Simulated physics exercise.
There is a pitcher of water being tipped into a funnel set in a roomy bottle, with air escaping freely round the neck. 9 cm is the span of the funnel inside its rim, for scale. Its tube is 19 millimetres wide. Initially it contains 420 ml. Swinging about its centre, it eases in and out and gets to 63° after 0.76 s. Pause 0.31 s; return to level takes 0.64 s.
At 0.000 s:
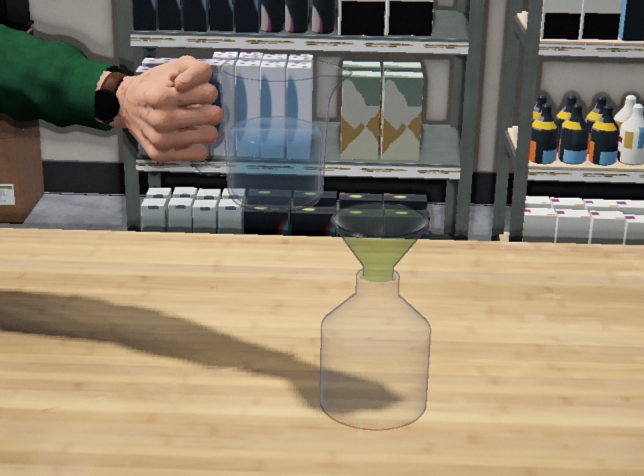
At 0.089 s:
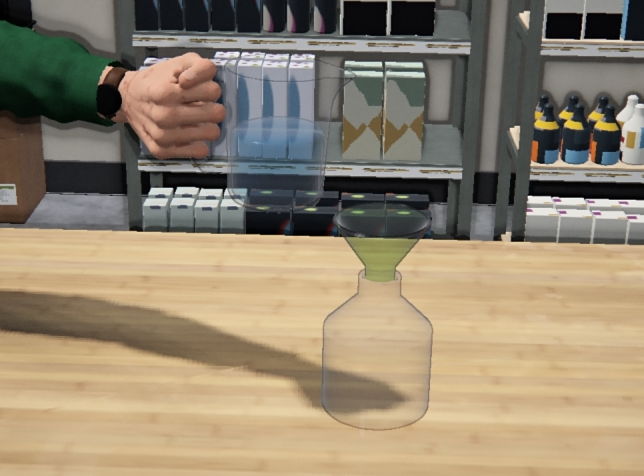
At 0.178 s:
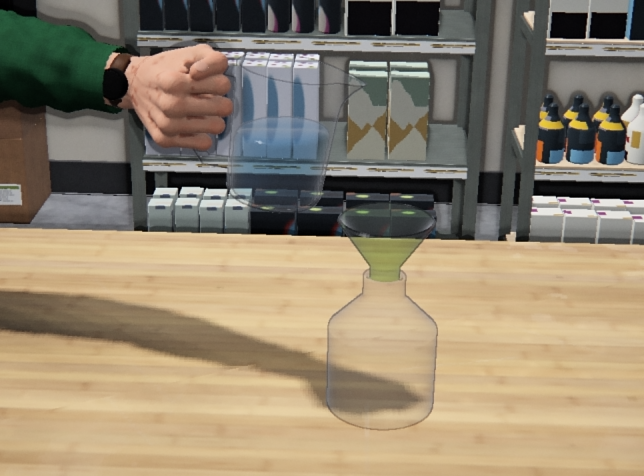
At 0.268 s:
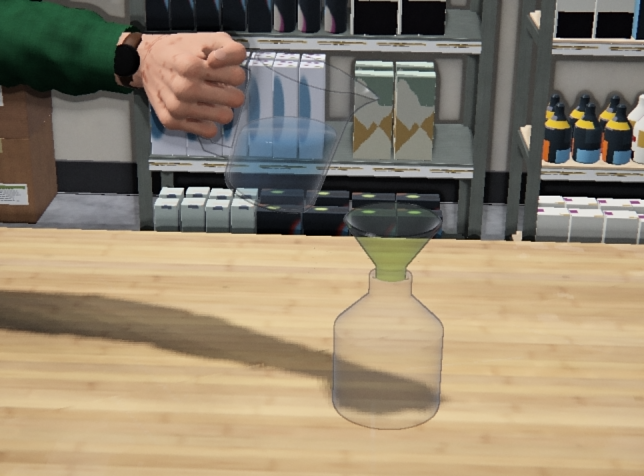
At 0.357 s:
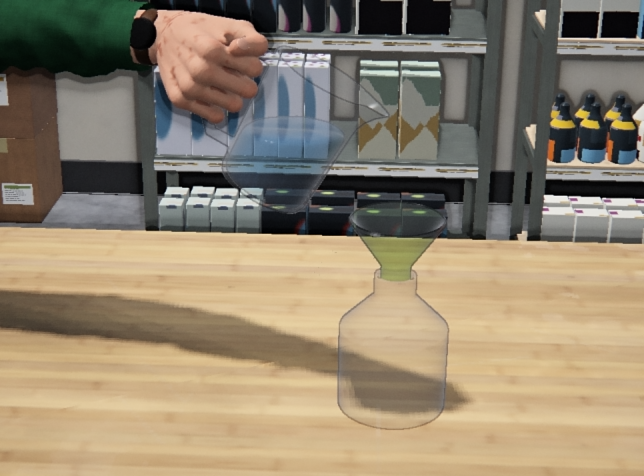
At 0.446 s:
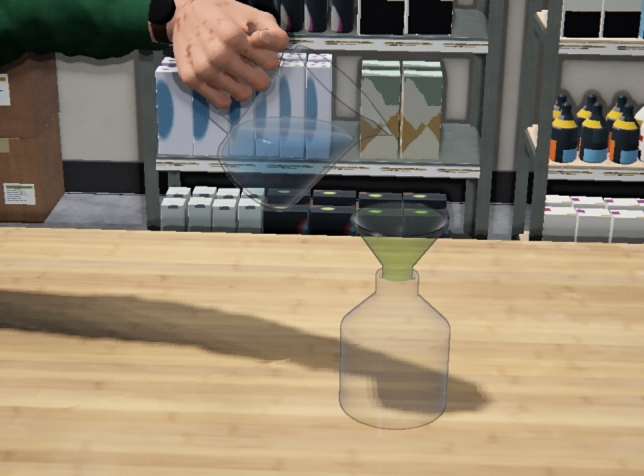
A clear pitcher of water, gripped by a hand in a green sleeve, tilted steadily to the right, slowly at first, above a green funnel set in an empty clear bottle on a wooden table.
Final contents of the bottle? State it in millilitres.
Close to 120 ml.
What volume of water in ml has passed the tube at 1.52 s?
I'd reckon around 90 ml so far.
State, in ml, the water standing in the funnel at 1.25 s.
I'd put it at about 60 ml.
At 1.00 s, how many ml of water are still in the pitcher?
Close to 320 ml.
Then, 0.77 s in, the tilt is 63° and 0 ml has passed the tube, 10 ml is in the funnel, 385 ml in the pitcher and 0 ml has missed.
Then, 1.00 s in, the tilt is 63° and 15 ml has passed the tube, 45 ml is in the funnel, 325 ml in the pitcher and 0 ml has missed.
Then, 1.25 s in, the tilt is 51° and 50 ml has passed the tube, 60 ml is in the funnel, 295 ml in the pitcher and 10 ml has missed.
Then, 1.52 s in, the tilt is 13° and 90 ml has passed the tube, 30 ml is in the funnel, 290 ml in the pitcher and 10 ml has missed.
Finally, 120 ml has passed the tube, 0 ml is in the funnel, 290 ml in the pitcher and 10 ml has missed.
